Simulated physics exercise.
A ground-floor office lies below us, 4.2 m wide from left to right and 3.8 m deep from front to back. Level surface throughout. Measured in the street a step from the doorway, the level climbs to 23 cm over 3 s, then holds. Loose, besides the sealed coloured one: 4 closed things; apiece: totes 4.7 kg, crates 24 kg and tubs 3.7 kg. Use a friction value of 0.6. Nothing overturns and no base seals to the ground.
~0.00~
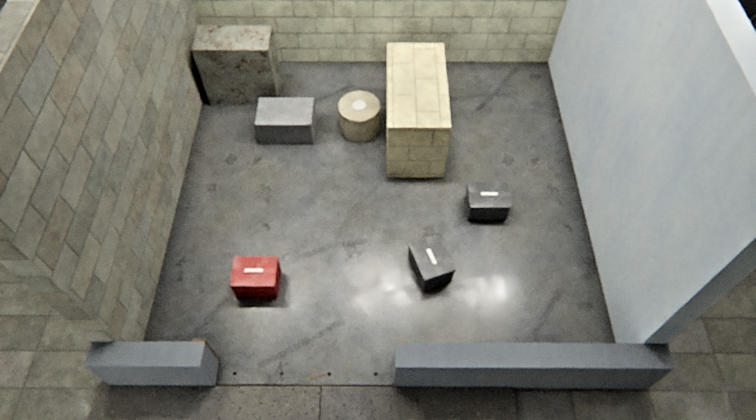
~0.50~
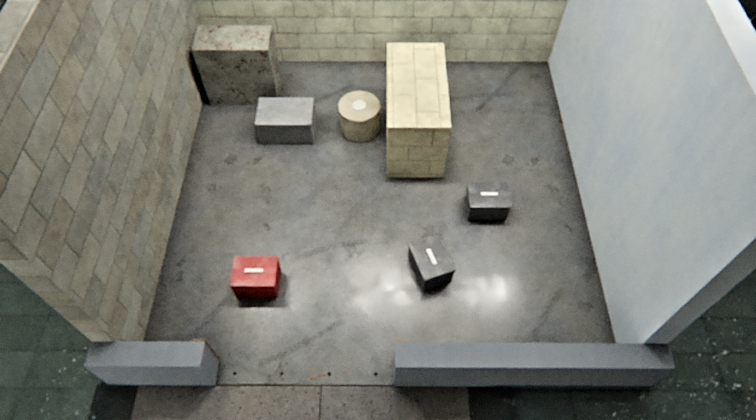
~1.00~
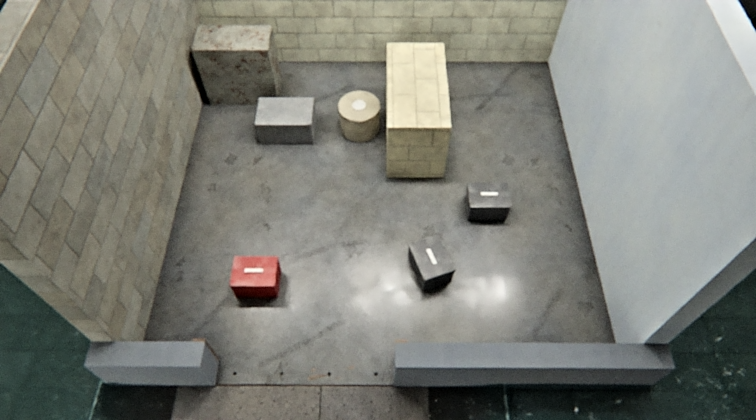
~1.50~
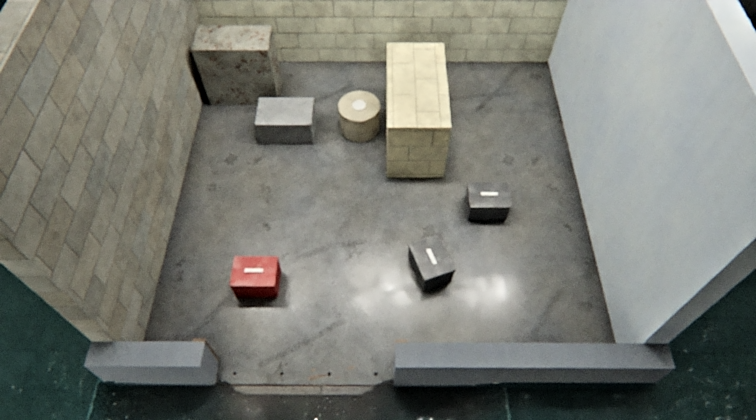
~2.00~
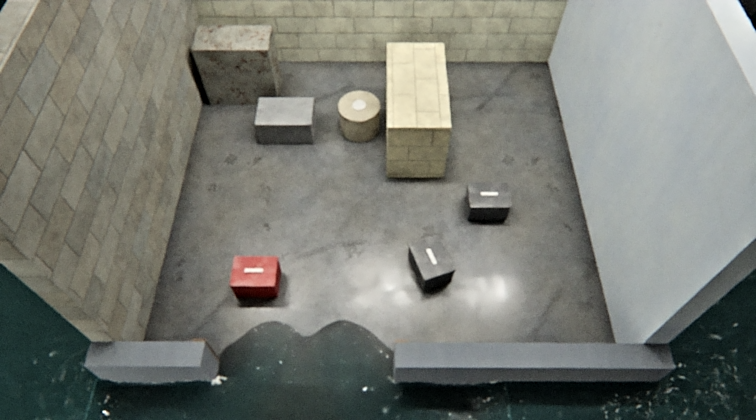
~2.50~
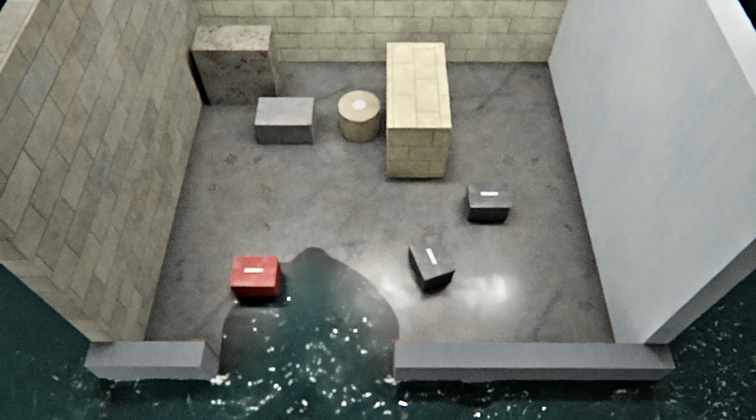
Dark water crept up outside a walled room seen from above, then pushed through the gap in the front wall and spread across the floor near the red box, while none of the boxes moved.
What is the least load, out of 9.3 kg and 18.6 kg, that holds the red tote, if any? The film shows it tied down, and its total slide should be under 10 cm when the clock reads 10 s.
Expect neither amount to be sufficient.
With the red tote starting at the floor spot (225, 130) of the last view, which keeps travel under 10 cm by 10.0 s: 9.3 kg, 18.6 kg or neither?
The answer: No weight will do.
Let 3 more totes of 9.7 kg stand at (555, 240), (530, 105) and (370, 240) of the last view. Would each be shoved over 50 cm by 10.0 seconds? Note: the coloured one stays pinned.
Answer by position: Outside the range; outside the range; outside the range.
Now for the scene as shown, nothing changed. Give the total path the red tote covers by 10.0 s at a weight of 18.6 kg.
Total path: Around 120 cm.
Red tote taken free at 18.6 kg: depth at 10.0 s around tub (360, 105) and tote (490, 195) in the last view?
Around 17 cm and 6 cm.
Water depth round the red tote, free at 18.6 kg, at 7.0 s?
Something like 10 centimetres.
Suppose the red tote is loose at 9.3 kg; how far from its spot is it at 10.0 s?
Shift: About 200 cm.
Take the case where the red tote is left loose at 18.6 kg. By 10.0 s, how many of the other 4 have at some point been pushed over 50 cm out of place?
By my count, 4.
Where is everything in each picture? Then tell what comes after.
The first frame shows the red tote at (254, 271), on the bottom; water covers 0.0 m2; 0 of 5 have shifted.
The second frame shows the red tote at (254, 271) rests on the ground; 0.0 m2 under water; 0 of 5 have shifted.
The third frame shows the red tote at (254, 271) rests on the ground; 0.0 m2 under water; 0 of 5 have shifted.
The fourth frame shows the red tote at (254, 271) rests on the ground; 0.0 m2 under water; 0 of 5 have shifted.
The fifth frame shows the red tote at (254, 271), on the bottom; 0.4 m2 under water; 0 of 5 have shifted.
The sixth frame shows the red tote at (254, 271), on the bottom; water covers 1.2 m2; 0 of 5 have shifted.
After 3.5 s the red tote would be 34 cm from its start with 9.3 kg and 5 cm from its start with 18.6 kg; 8 cm of water round it then.
After 4.5 s the red tote would be 120 cm from its start with 9.3 kg and 53 cm from its start with 18.6 kg; 6 cm of water round it then.
After 7.0 s the red tote would be 199 cm from its start with 9.3 kg and 80 cm from its start with 18.6 kg; 10 cm of water round it then.
After 10.0 s the red tote would be 193 cm from its start with 9.3 kg and 103 cm from its start with 18.6 kg; 16 cm of water round it then.
